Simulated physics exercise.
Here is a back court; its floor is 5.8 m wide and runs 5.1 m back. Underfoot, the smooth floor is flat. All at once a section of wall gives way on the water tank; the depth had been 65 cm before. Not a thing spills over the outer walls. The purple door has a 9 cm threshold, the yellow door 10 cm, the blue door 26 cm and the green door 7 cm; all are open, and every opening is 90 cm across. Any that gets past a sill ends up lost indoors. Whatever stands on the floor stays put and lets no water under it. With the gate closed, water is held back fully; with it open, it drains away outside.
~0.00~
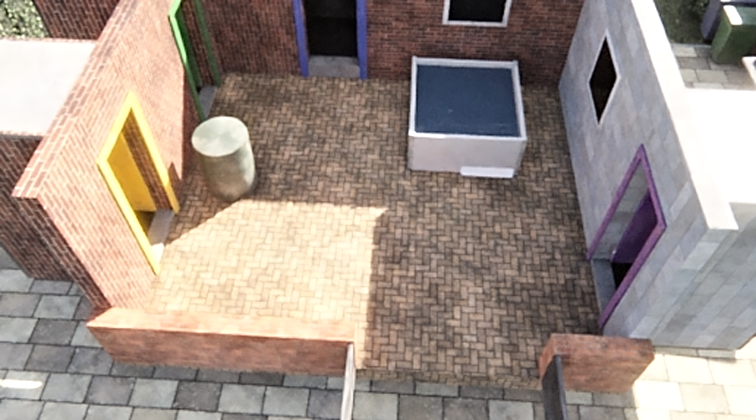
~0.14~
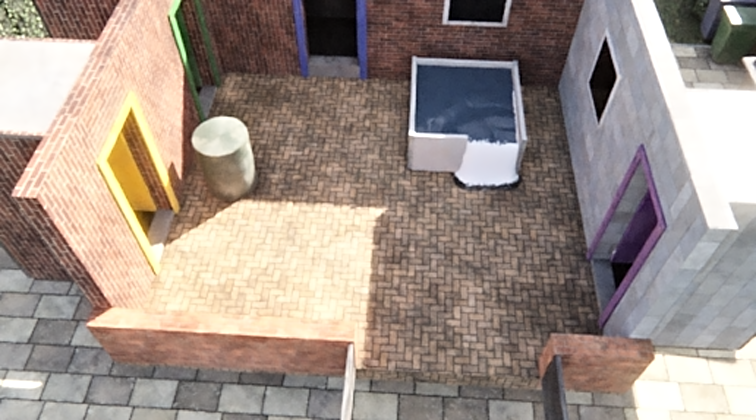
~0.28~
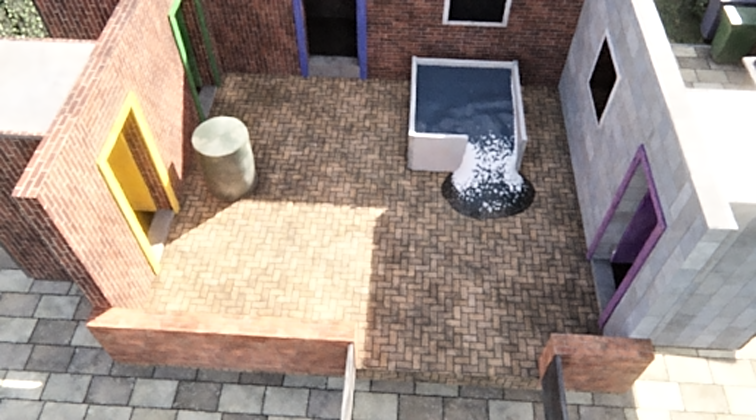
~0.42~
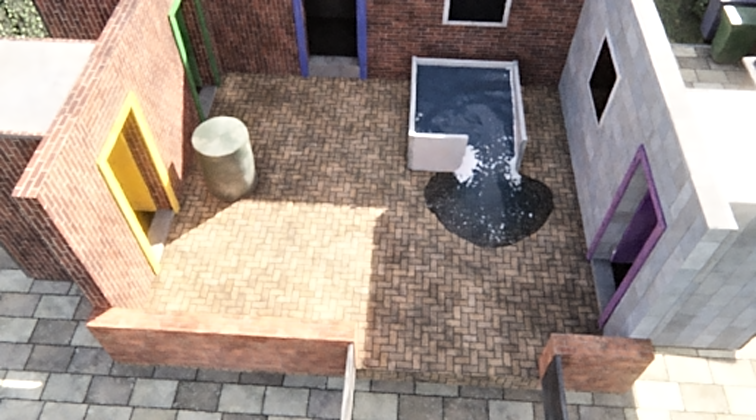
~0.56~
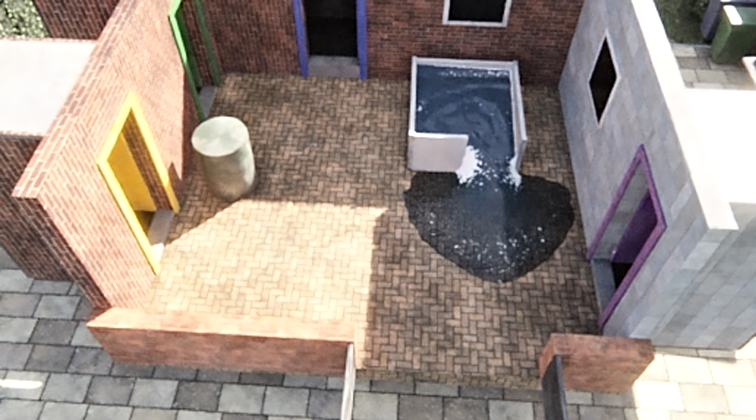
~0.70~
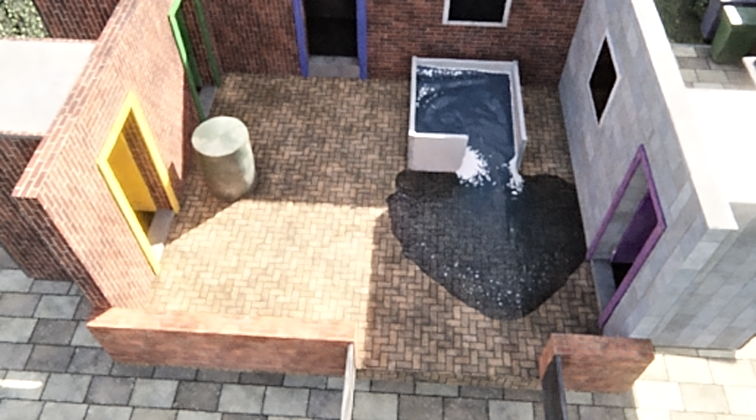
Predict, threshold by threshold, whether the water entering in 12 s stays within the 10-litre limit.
My prediction: Purple door: Past the set amount; yellow door: Under the set amount; blue door: Under the set amount; green door: Under the set amount.
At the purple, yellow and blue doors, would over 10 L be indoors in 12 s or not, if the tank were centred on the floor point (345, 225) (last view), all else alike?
Purple gets no more than that, yellow gets no more than that, blue gets no more than that.
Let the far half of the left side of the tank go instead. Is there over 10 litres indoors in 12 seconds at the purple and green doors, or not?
Here's how it goes: Purple falls short, green exceeds it.
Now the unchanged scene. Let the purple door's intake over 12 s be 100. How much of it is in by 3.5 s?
I'd say close to 55 percent.
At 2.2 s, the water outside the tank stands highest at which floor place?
Near (588, 363).
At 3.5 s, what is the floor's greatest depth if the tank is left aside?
I'd put it at close to 20 cm.
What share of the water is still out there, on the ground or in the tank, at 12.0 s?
46 %.
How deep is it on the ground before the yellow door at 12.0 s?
Depth: Approx. 4.5 cm.
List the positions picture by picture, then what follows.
Still water, 65 cm deep, in the water tank at (466, 101), in the first frame.
The front is at (459, 181), 0.5 m from the gap at (490, 159); 0.2 m2 of floor is under water; 65 cm left at the back of the water tank, in the second frame.
The front is at (472, 213), 0.9 m from the gap at (490, 162); 0.8 m2 of floor is under water; 65 cm left at the back of the water tank, in the third frame.
The front is at (478, 240), 1.3 m from the gap at (489, 162); 1.7 m2 of floor is under water; 64 cm left at the back of the water tank, in the fourth frame.
Water pours out at (490, 162) and has run 1.9 m, to (511, 275); typically 5 cm deep outside, 59 cm at the water tank's back, in the fifth frame.
The front is at (519, 311), 2.4 m from the gap at (490, 161); 4.4 m2 of floor is under water; 55 cm left at the back of the water tank, in the sixth frame.
After 1.4 s water covers 30 % of the floor and is deepest (40 cm) near (602, 364); purple door 16 cm at the sill, 0 L in, yellow door not reached, blue door not reached, green door not reached.
After 2.2 s water covers 35 % of the floor and is deepest (34 cm) near (588, 363); purple door 13 cm at the sill, 12 L in, yellow door not reached, blue door not reached, green door not reached.
After 3.5 s water covers 35 % of the floor and is deepest (20 cm) near (598, 337); purple door 15 cm at the sill, 30 L in, yellow door not reached, blue door not reached, green door not reached.
After 7.0 s water covers 50 % of the floor and is deepest (9 cm) near (573, 362); purple door 8 cm at the sill, 53 L in, yellow door 4 cm at the sill, 0 L in, blue door not reached, green door not reached.
After 12.0 s water covers 70 % of the floor and is deepest (5 cm) near (205, 203); purple door 4 cm at the sill, 53 L in, yellow door 4 cm at the sill, 0 L in, blue door not reached, green door 1 cm at the sill, 0 L in.
